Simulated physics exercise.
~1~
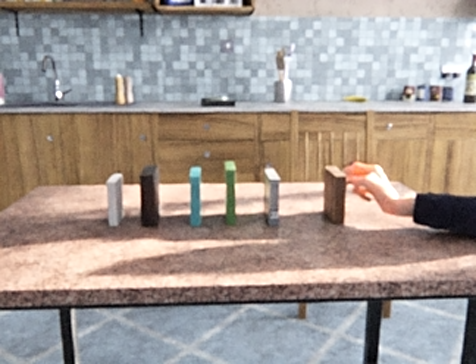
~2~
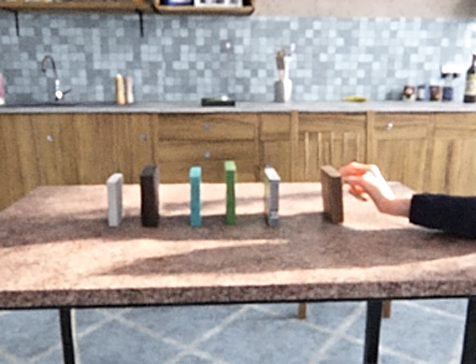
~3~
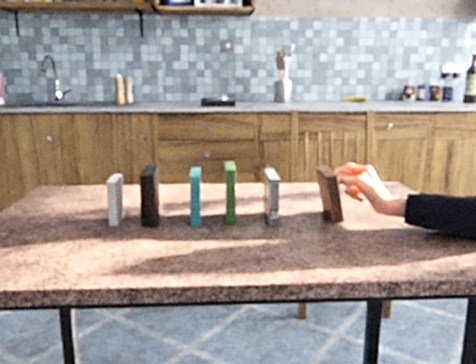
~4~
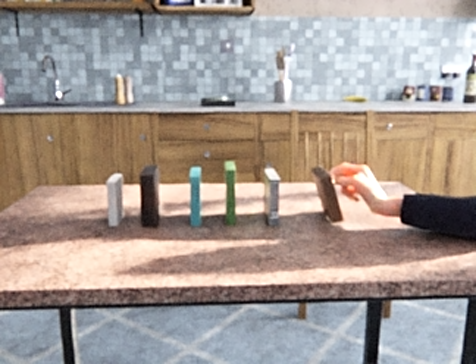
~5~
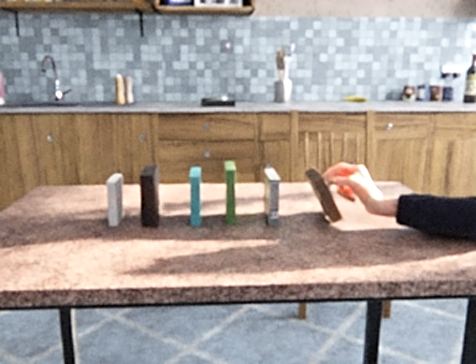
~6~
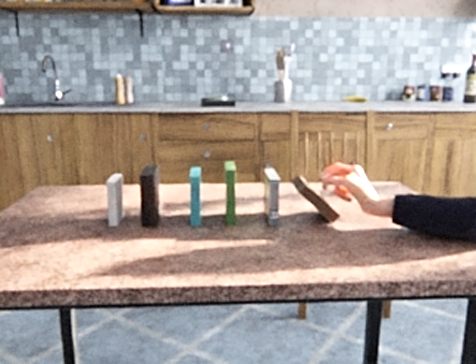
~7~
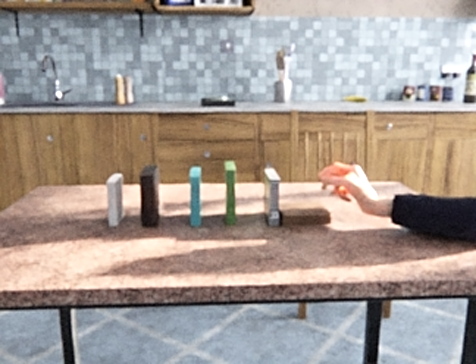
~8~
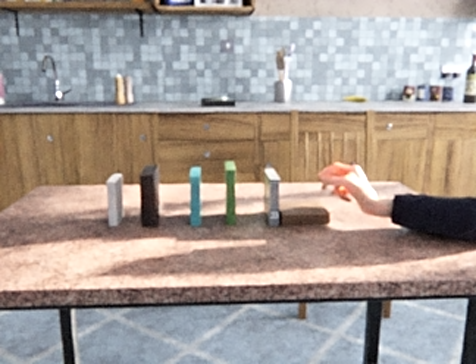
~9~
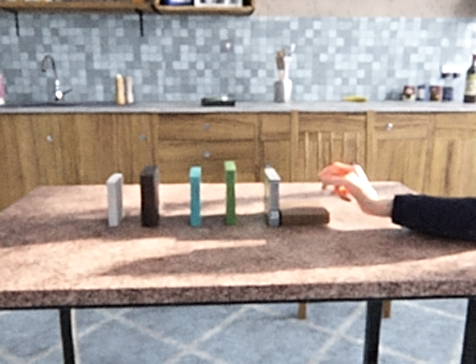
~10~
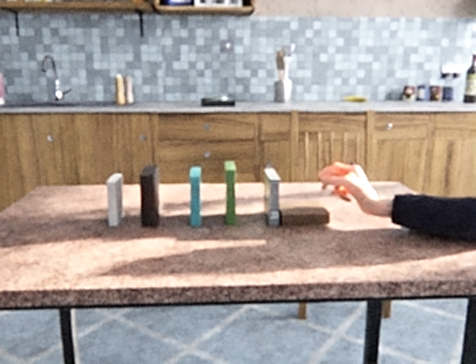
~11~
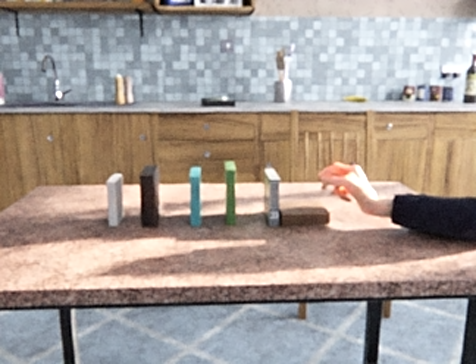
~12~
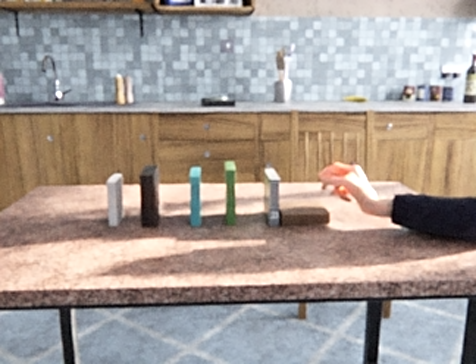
Brown board tipped leftward by a hand, falling flat beside the grey packet while all five other pieces in the row stay upright.
